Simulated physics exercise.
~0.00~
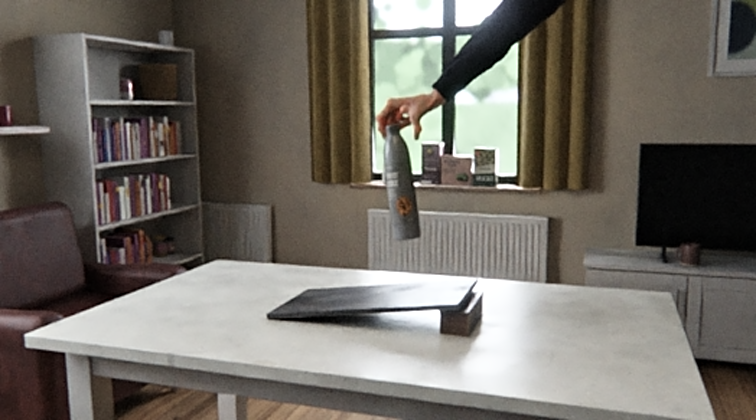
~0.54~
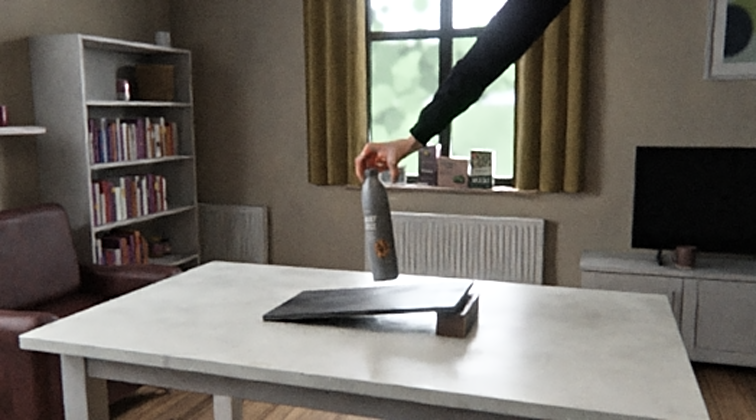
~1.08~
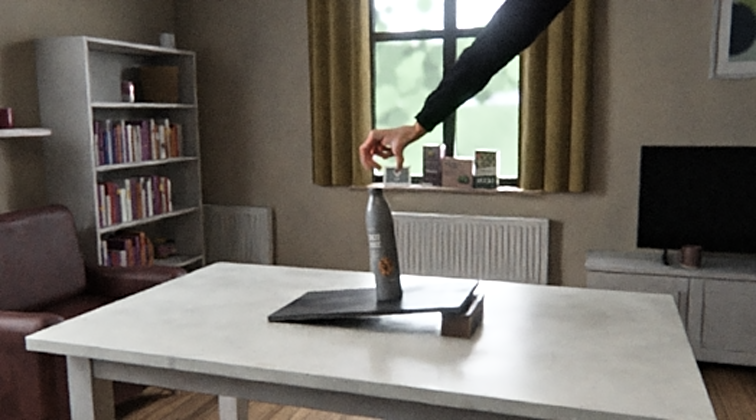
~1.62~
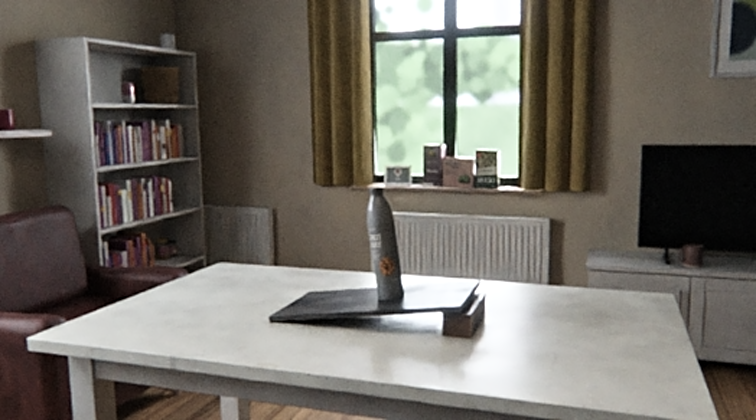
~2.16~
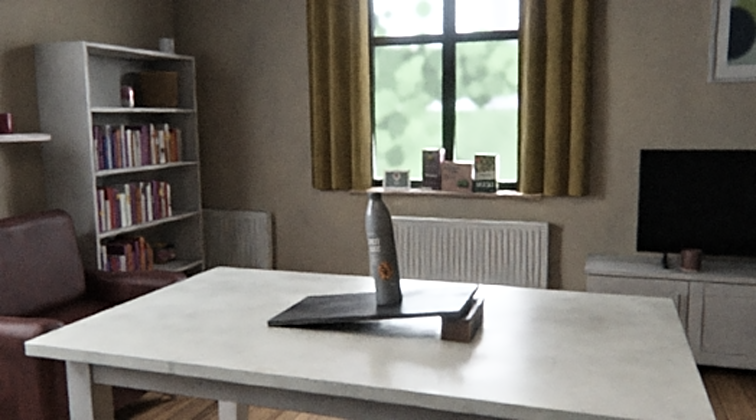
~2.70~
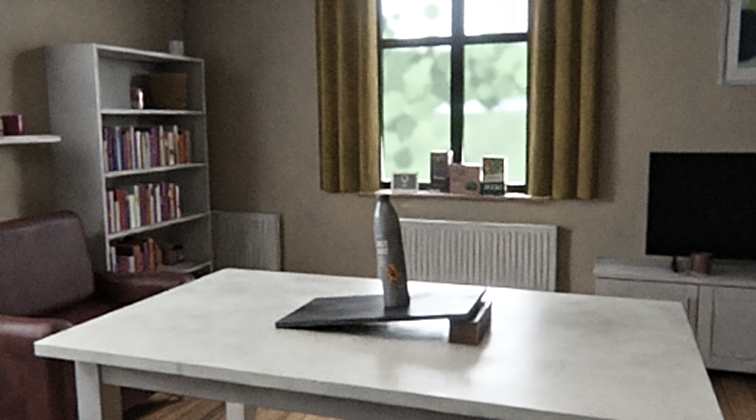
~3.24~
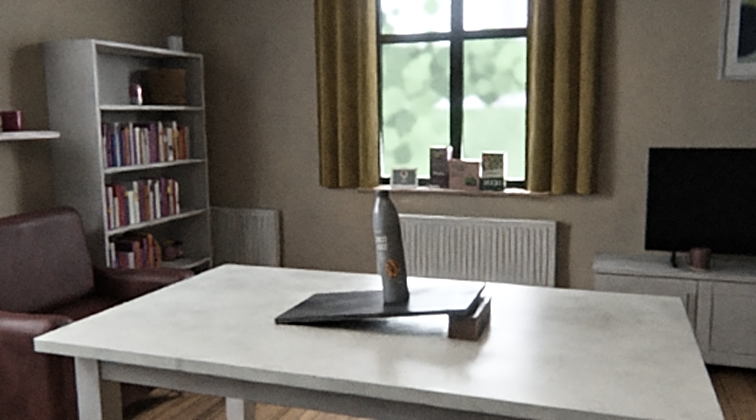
In a living room with a bookshelf and a window, a hand lowers a grey bottle onto a dark sloping board propped on a block on a white table. The hand lets go and draws away, and the bottle stays standing in place on the slope.
